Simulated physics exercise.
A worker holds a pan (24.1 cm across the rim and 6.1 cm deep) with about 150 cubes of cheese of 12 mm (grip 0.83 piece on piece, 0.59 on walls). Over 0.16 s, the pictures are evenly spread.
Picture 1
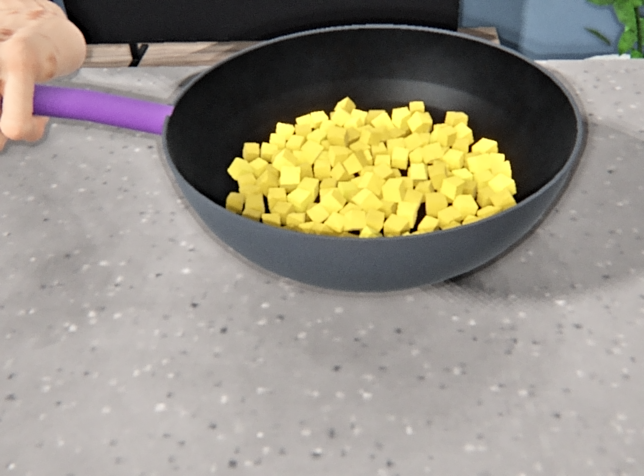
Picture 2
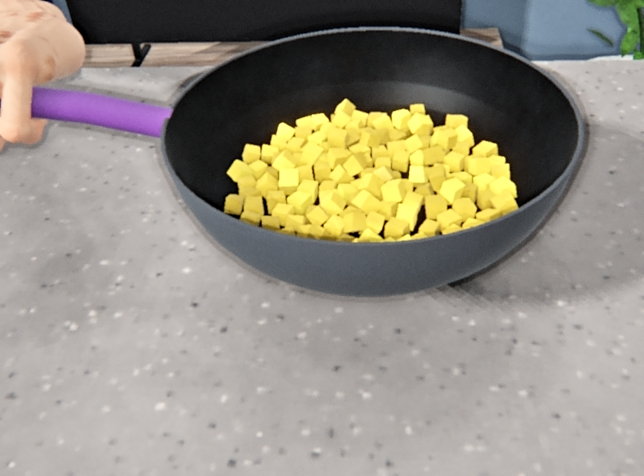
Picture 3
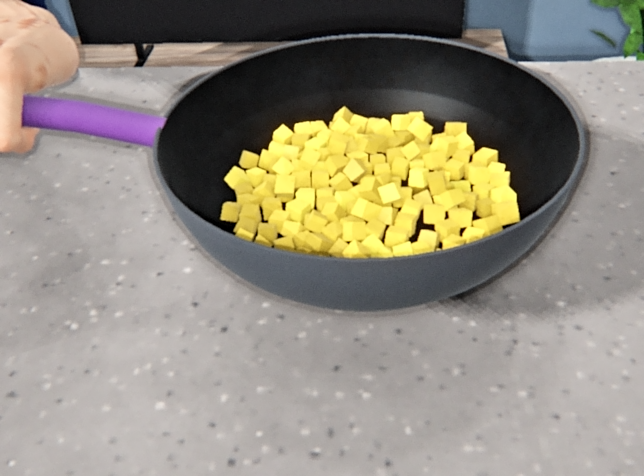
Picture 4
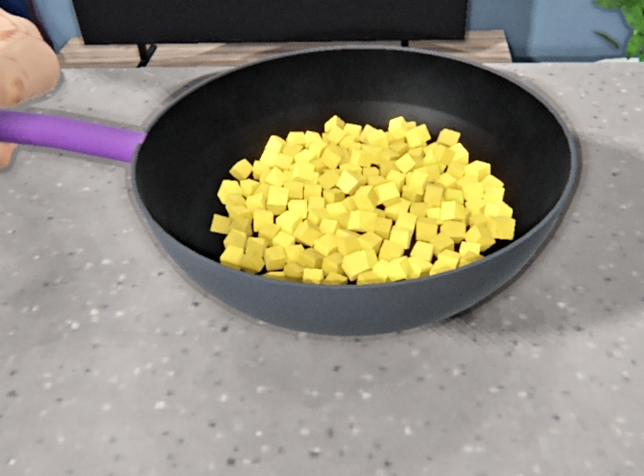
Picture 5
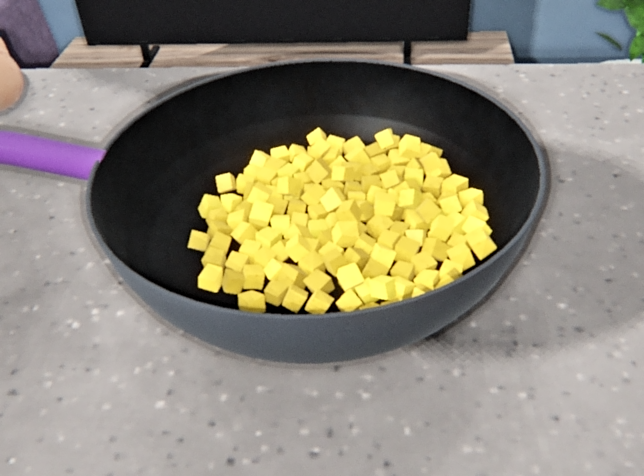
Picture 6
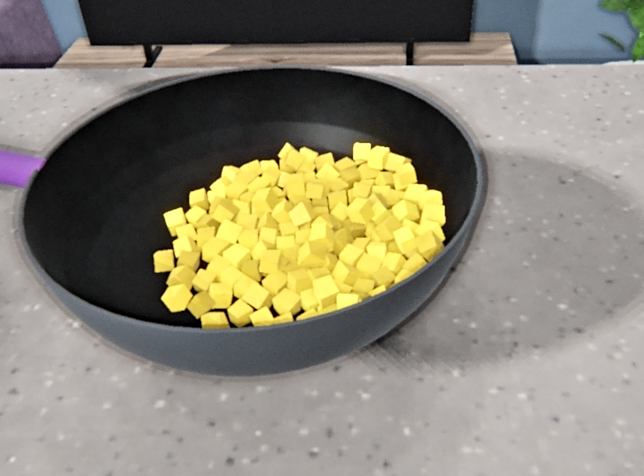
We see a hand holding the purple handle of a dark pan filled with small yellow cubes above a speckled gray surface; the pan barely shifts at first, then moves toward the viewer and left as the cubes shift slightly inside.
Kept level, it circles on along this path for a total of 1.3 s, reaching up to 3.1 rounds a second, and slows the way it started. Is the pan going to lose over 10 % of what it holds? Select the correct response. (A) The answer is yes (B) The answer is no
The answer is yes (A).
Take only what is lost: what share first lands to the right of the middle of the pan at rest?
I'd say around 60 per cent of it.
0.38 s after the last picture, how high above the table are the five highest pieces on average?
Estimate: Near 20 cm.
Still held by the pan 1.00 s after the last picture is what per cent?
Some 35 %.
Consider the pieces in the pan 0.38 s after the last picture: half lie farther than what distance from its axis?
Distance: Roughly 9.0 cm.
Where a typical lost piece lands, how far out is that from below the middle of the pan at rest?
About 36 cm.
Then, 0.38 s after the last picture, fallen behind where it stops 5 %, pan 65 %, in the air 30 %; middle of the pieces not yet landed near (361, 148).
Then, 0.70 s after the last picture, fallen right of where it stops 10 %, fallen behind where it stops 20 %, pan 45 %, fallen left of where it stops 5 %, fallen in front of where it stops 10 %, in the air 10 %; middle of the pieces not yet landed near (309, 145).
Then, 1.00 s after the last picture, fallen right of where it stops 15 %, fallen behind where it stops 25 %, pan 35 %, fallen left of where it stops 10 %, fallen in front of where it stops 10 %; middle of the pieces not yet landed near (312, 168).
Then, 1.28 s after the last picture, fallen right of where it stops 20 %, fallen behind where it stops 25 %, pan 35 %, fallen left of where it stops 5 %, fallen in front of where it stops 15 %; middle of the pieces not yet landed near (203, 195).
In the end, fallen right of where it stops 20 %, fallen behind where it stops 25 %, pan 35 %, fallen left of where it stops 5 %, fallen in front of where it stops 15 %.
